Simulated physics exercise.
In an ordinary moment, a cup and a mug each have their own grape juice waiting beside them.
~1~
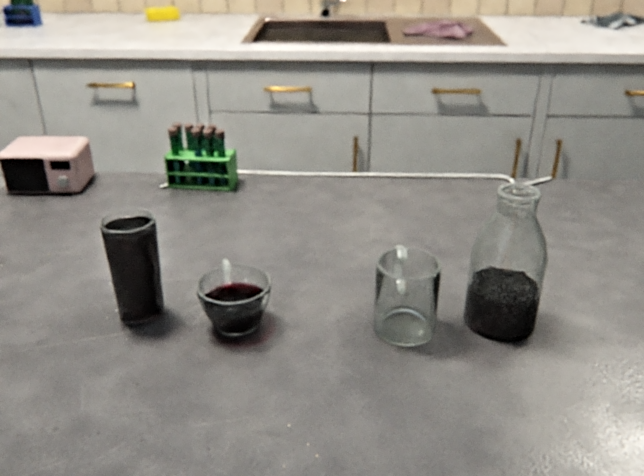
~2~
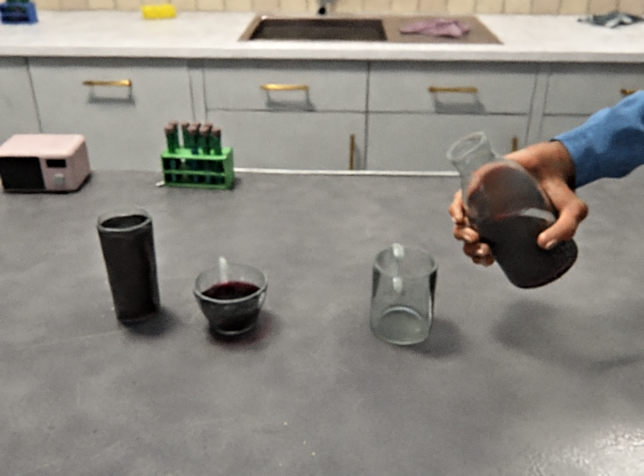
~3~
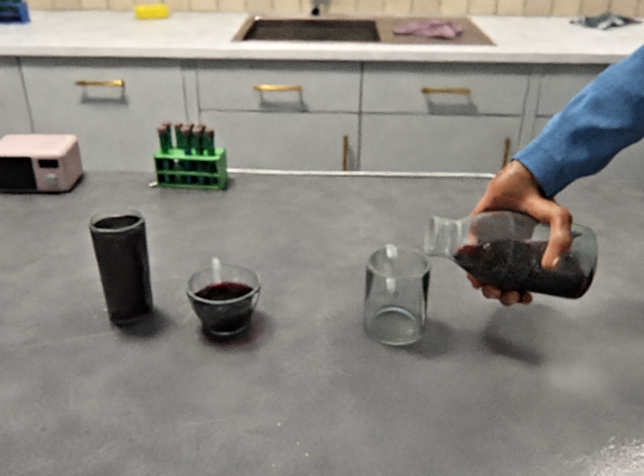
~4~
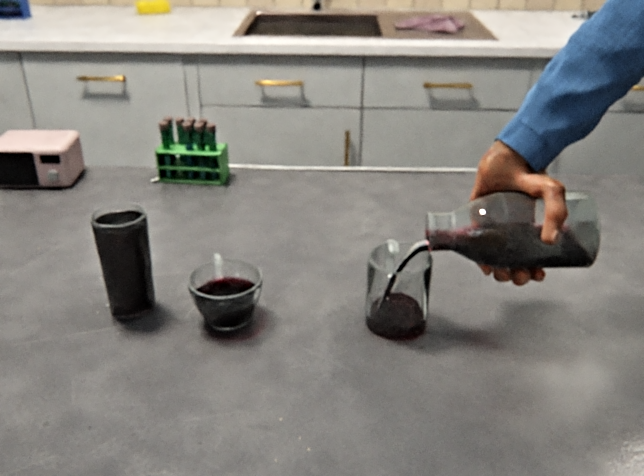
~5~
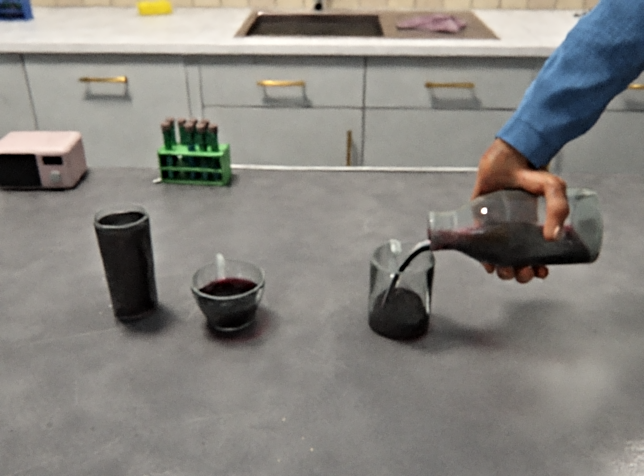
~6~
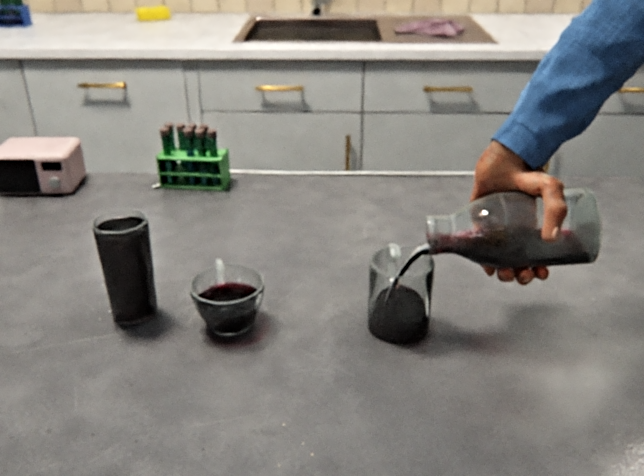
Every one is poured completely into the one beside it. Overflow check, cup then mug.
Check: The cup, overflow; the mug, no overflow.
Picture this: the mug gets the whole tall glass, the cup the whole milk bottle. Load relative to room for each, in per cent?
Roughly 90 per cent first, then roughly 150 per cent.
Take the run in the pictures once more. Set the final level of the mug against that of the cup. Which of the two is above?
It stands higher in the mug on the right.
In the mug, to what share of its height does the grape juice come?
I'd put it at some 80 per cent.
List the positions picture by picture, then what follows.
The first frame shows before the pour; milk bottle (508, 257) about a quarter full; tall glass (135, 266) nearly full; mug (407, 294) empty; cup (235, 302) about half full.
In the second frame, the milk bottle is on its way; milk bottle (505, 204) tipped 35° with all of its load; mug (403, 292) empty.
The third frame shows the grape juice nears the lip; milk bottle (503, 249) tipped 80° with all of its load; mug (397, 293) empty.
The fourth frame shows pouring; milk bottle (503, 231) tipped 90° with nearly all of its load; mug nearly empty, surface at (397, 312).
The fifth frame shows pouring; milk bottle (505, 229) tipped 95° with about three quarters of its load; cup (229, 296) about half full.
The sixth frame shows pouring; milk bottle (505, 230) tipped 95° with about two thirds of its load; tall glass nearly full, surface at (121, 228); mug about a quarter full, surface at (399, 307); cup about half full, surface at (229, 299).
A moment on, the mug is about half full.
Further on, the mug is about three quarters full.
When it is over, the cup is full to the brim and overflowed; the mug is about three quarters full.
